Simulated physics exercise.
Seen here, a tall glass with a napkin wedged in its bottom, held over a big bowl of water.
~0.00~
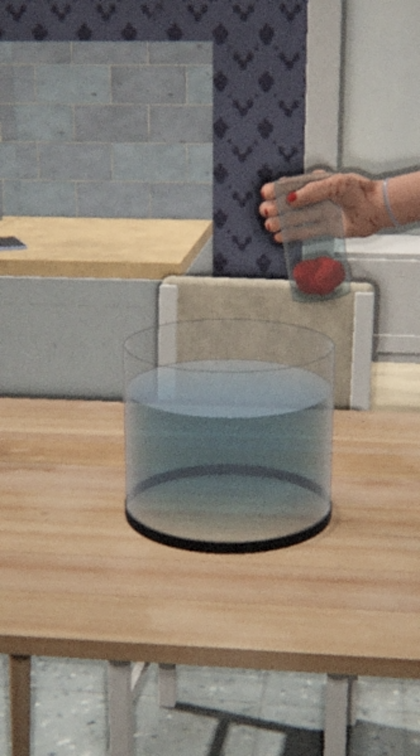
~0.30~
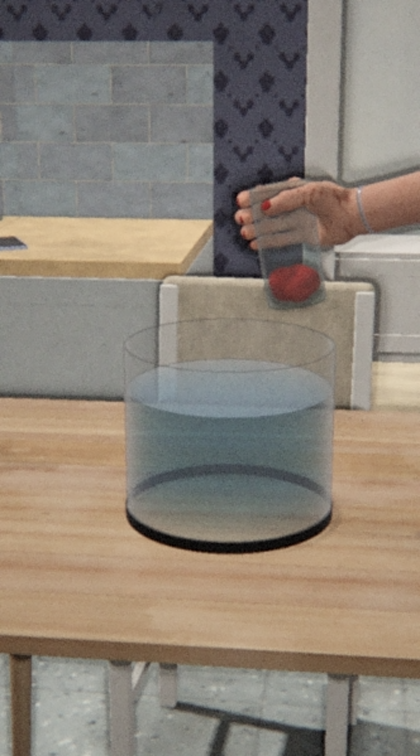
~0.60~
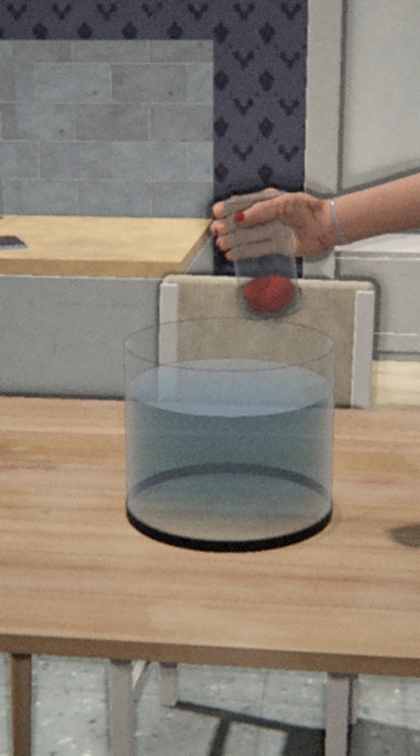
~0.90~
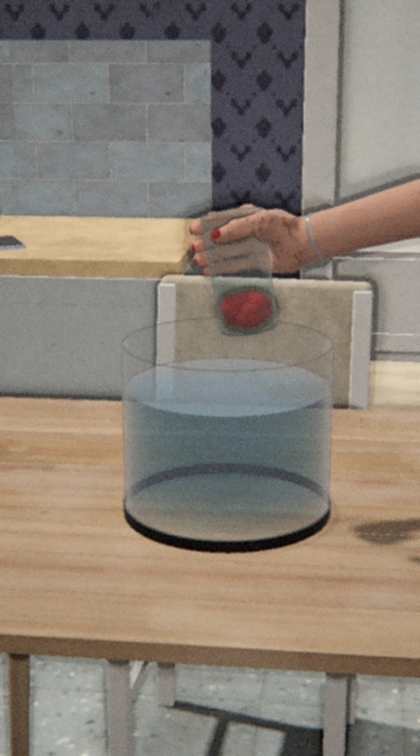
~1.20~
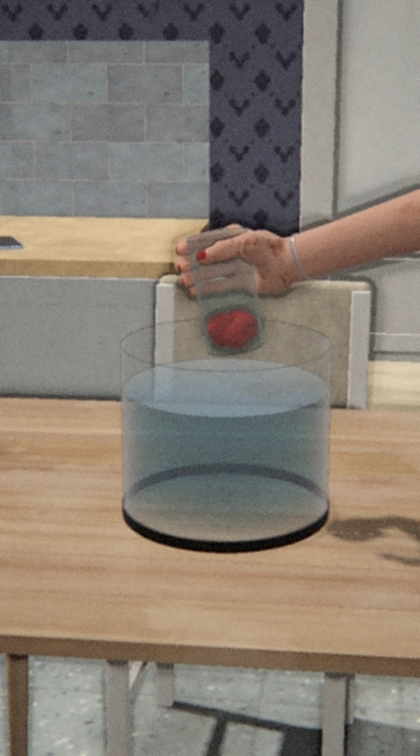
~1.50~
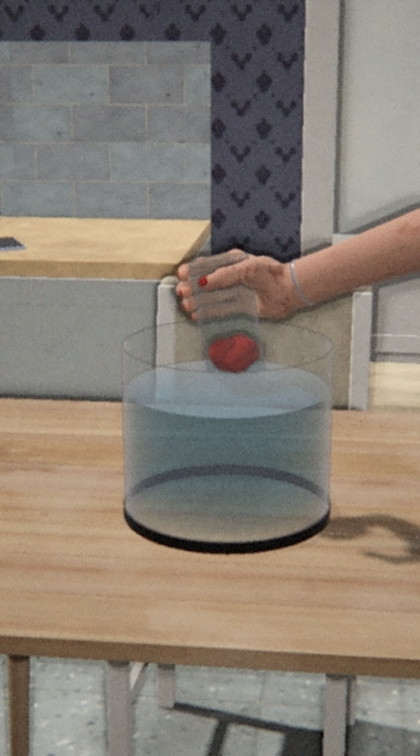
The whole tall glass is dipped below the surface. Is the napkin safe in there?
It gets soaked.
By 2.0 s, the tall glass enters the water.
By 2.6 s, water pours in as the air escapes.
By 4.0 s, the tall glass is under, flooded, and the napkin is wet.
